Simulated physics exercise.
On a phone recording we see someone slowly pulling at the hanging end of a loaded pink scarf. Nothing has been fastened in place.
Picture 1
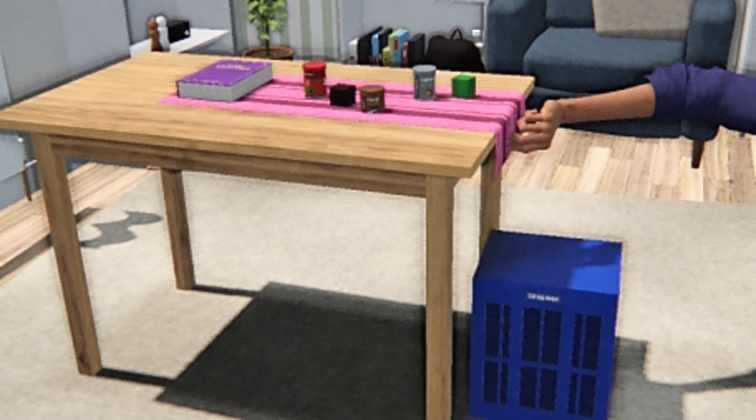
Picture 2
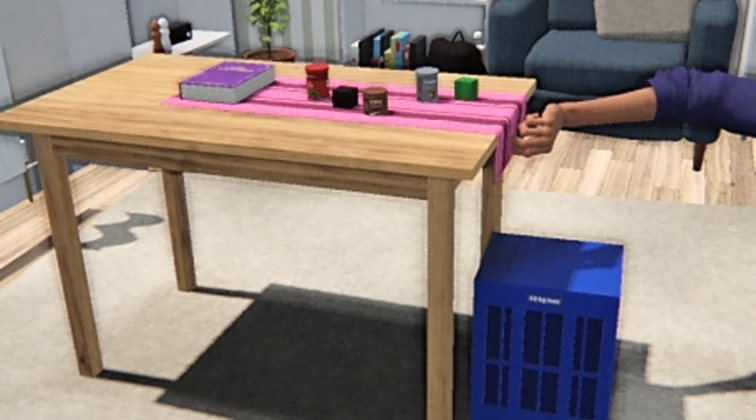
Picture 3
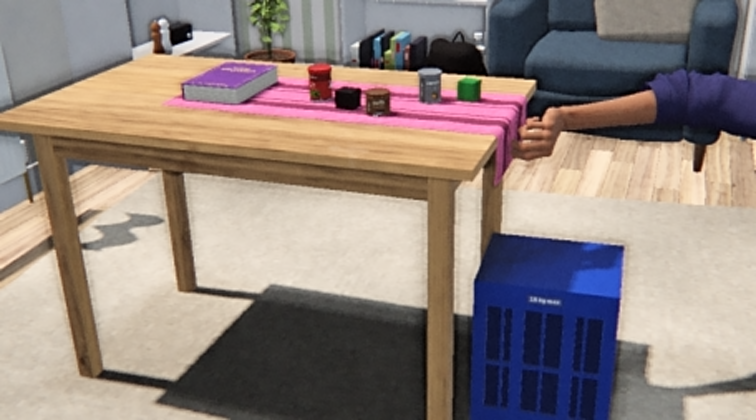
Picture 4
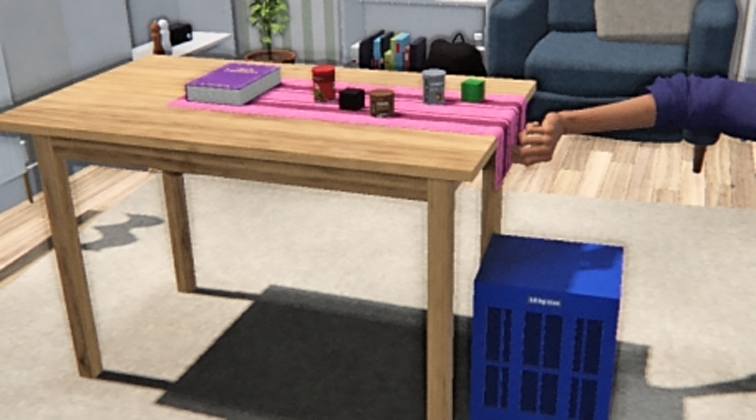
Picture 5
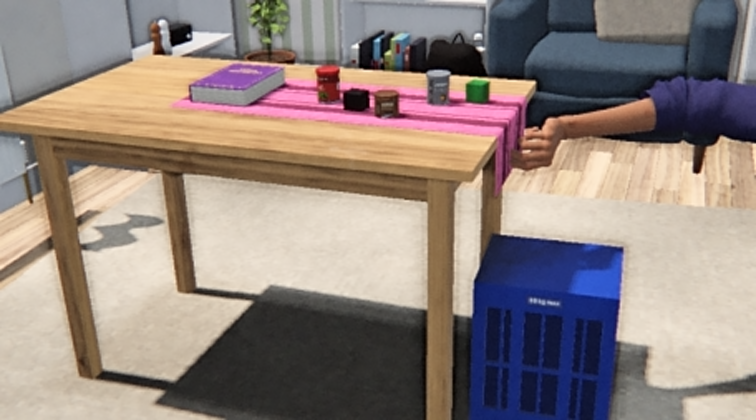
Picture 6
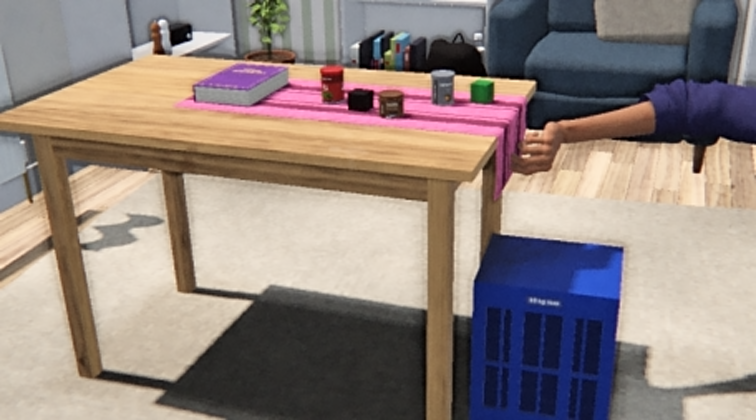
In this clip, a hand at the right slowly pulls the hanging end of a pink cloth on a wooden table, and the purple book, small containers and cubes on it shift slightly right, above a blue crate.
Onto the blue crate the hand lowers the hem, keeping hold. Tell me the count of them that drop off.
Two items leave the top.
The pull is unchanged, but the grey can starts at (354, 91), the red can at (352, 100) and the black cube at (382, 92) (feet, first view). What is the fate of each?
The grey can would stay in place, the red can would stay in place, the black cube would stay in place.
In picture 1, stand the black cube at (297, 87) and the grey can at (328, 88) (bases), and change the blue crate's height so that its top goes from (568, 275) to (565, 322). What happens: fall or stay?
The black cube stays put, the grey can stays put.
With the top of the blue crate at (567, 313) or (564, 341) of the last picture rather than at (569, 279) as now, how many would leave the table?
The count would be 3 and then 4.
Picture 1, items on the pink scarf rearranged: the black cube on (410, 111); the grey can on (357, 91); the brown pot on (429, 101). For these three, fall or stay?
The black cube will end up off, the grey can will stay where it is, the brown pot will end up off.
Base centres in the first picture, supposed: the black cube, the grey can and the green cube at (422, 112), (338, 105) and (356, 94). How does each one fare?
Watch the black cube go down, the grey can hang on and the green cube hang on.
A little later, hem near (510, 213); all still up.
Next, hem on the crate; green cube and grey can gone.
When it is over, hem on the crate; green cube and grey can gone. The answer is two.
